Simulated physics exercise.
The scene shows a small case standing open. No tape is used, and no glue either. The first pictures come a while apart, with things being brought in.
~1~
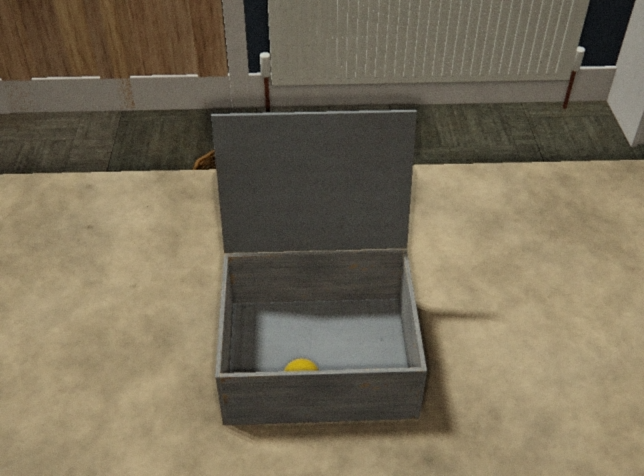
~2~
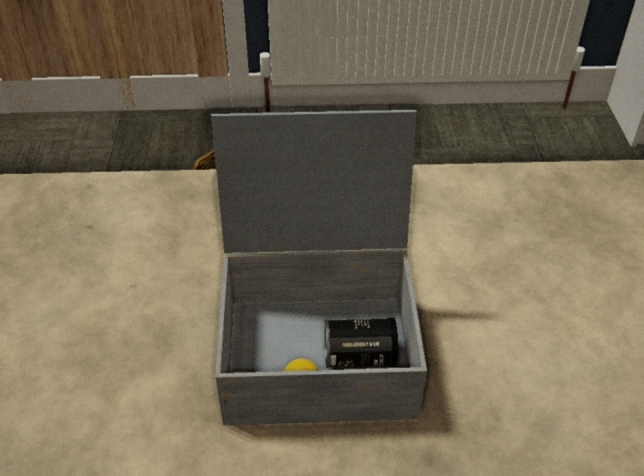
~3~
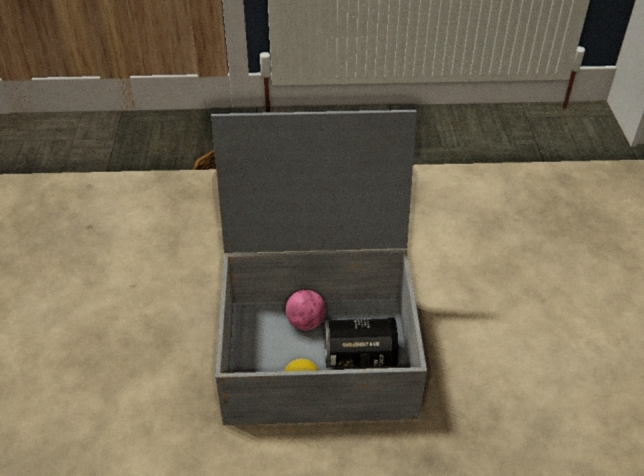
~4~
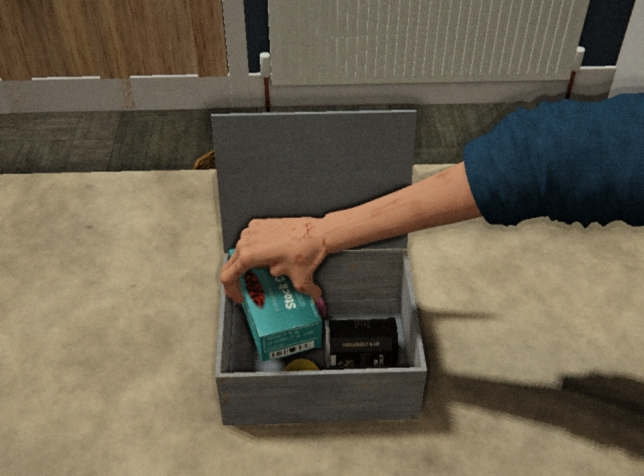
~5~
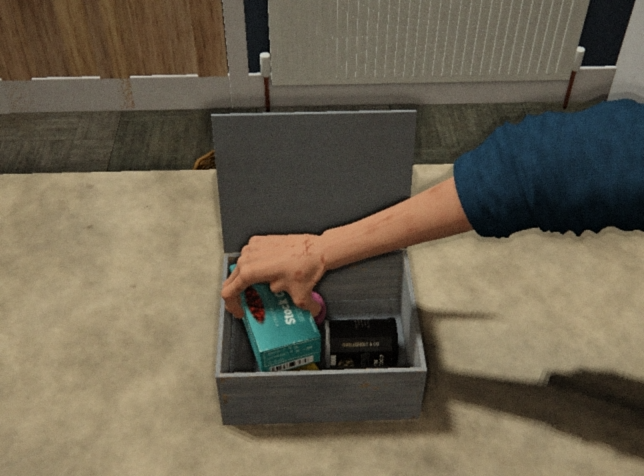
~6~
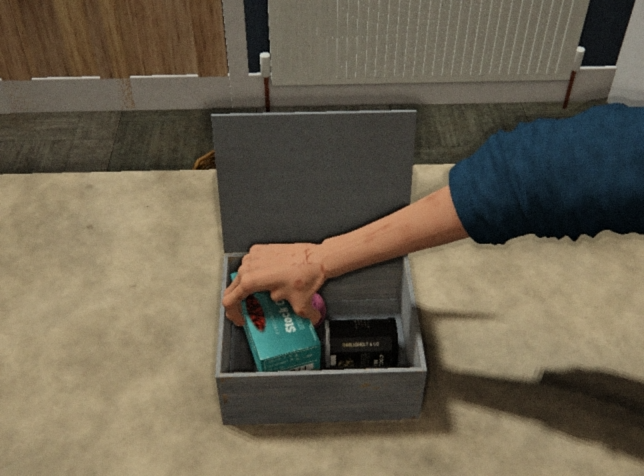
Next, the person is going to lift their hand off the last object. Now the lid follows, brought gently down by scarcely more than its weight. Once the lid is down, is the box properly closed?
Yes, the box is closed.
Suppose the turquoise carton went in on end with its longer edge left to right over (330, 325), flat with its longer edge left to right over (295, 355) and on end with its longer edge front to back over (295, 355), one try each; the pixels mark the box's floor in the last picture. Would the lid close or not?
Trial 1: Lid fully lowered. Trial 2: Lid propped open. Trial 3: Lid propped open.
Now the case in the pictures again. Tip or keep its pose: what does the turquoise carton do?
After all that, it finishes out of line.
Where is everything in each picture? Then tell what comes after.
In the first frame, the last thing is not in view yet.
In the second frame, the last thing is not in view yet; black tin (360, 343).
In the third frame, the last thing is not in view yet.
The fourth frame shows on its way; turquoise carton (273, 297).
The fifth frame shows on its way; turquoise carton (274, 312); black tin (360, 343).
The sixth frame shows in place under the hand; turquoise carton (274, 320).
Then, 0.50 s past the last view, turquoise carton on its side near (258, 348); pink ball displaced about its own width; yellow lemon displaced a little.
Then, 1.50 s past the last view, lid 69° above the rim; turquoise carton on its side near (259, 348); pink ball displaced about its own width; yellow lemon displaced about its own width.
Then, 1.90 s past the last view, lid 17° above the rim; turquoise carton on its side near (259, 348); pink ball displaced about its own width; yellow lemon displaced about its own width.
Finally, lid shut; down or leaning hard in the box, turquoise carton; moved from the start, pink ball and yellow lemon; black tin still in place. Final places as the last picture's camera would see them, turquoise carton near (259, 348).
